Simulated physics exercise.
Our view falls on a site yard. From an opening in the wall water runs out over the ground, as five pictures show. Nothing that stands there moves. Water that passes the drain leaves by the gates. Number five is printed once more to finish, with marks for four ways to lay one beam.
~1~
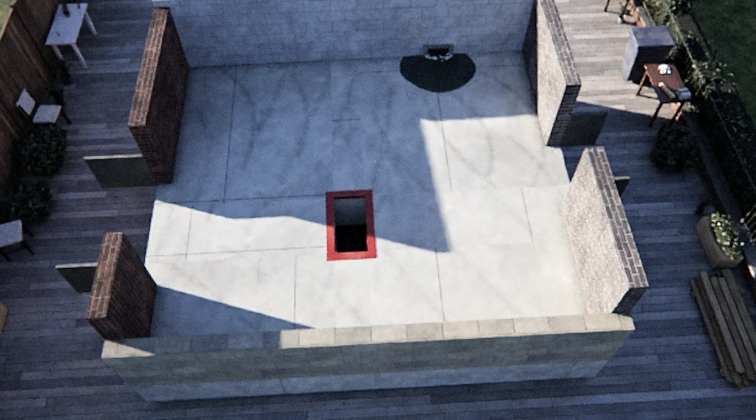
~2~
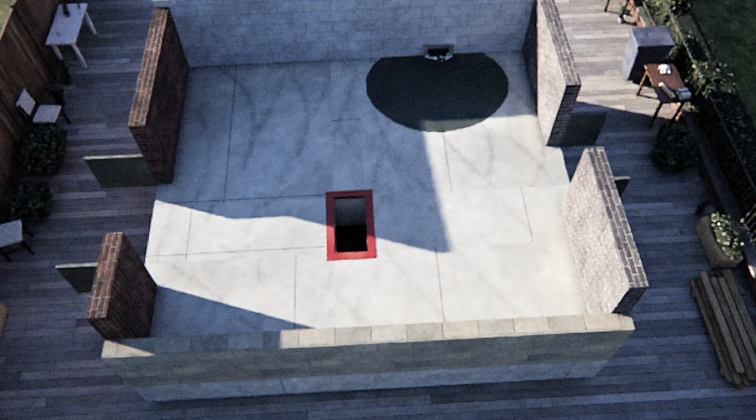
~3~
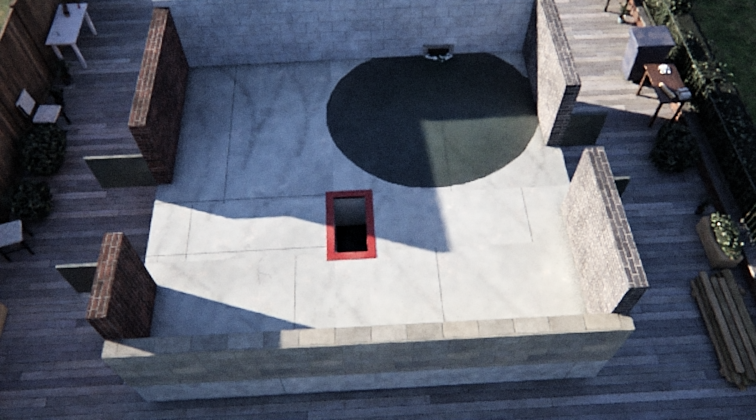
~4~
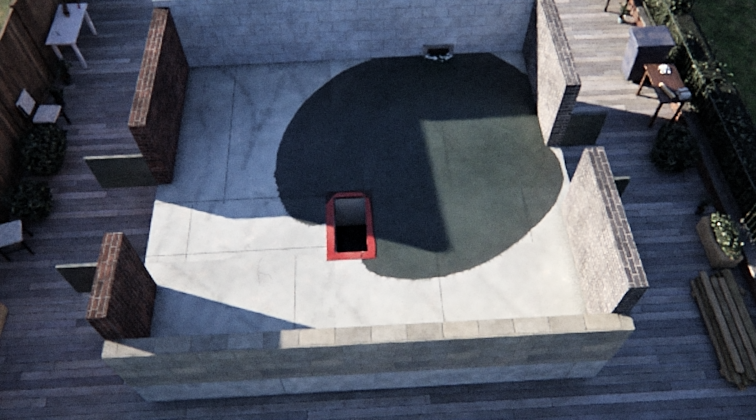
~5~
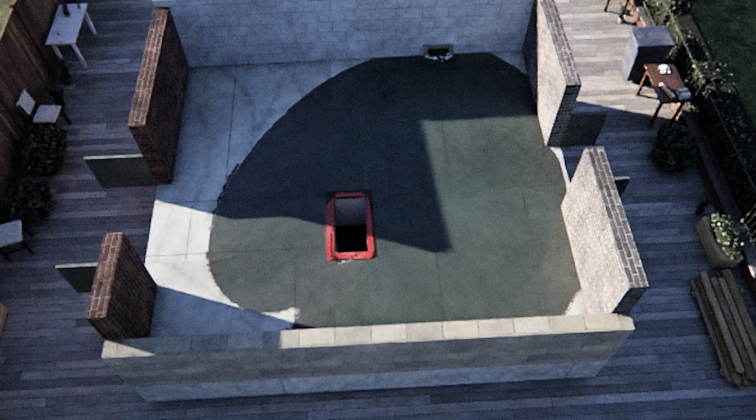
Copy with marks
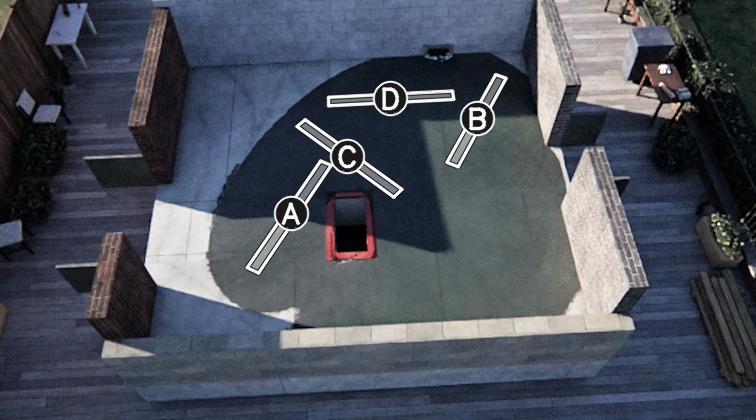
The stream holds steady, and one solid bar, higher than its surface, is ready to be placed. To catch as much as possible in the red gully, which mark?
Best: B.
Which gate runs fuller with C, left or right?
The left gate.
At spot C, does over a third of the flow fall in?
No.
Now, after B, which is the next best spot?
The answer is A.
In white, A from (252, 270) to (325, 163); B from (452, 164) to (500, 76); C from (301, 123) to (397, 193); D from (328, 101) to (453, 95).
If A is chosen, about 37 % of the stream goes into the red gully, about 54 % out by the gates.
If B is chosen, about 48 % of the stream goes into the red gully, about 40 % out by the gates.
If C is chosen, about 23 % of the stream goes into the red gully, about 71 % out by the gates.
If D is chosen, about 25 % of the stream goes into the red gully, about 66 % out by the gates.
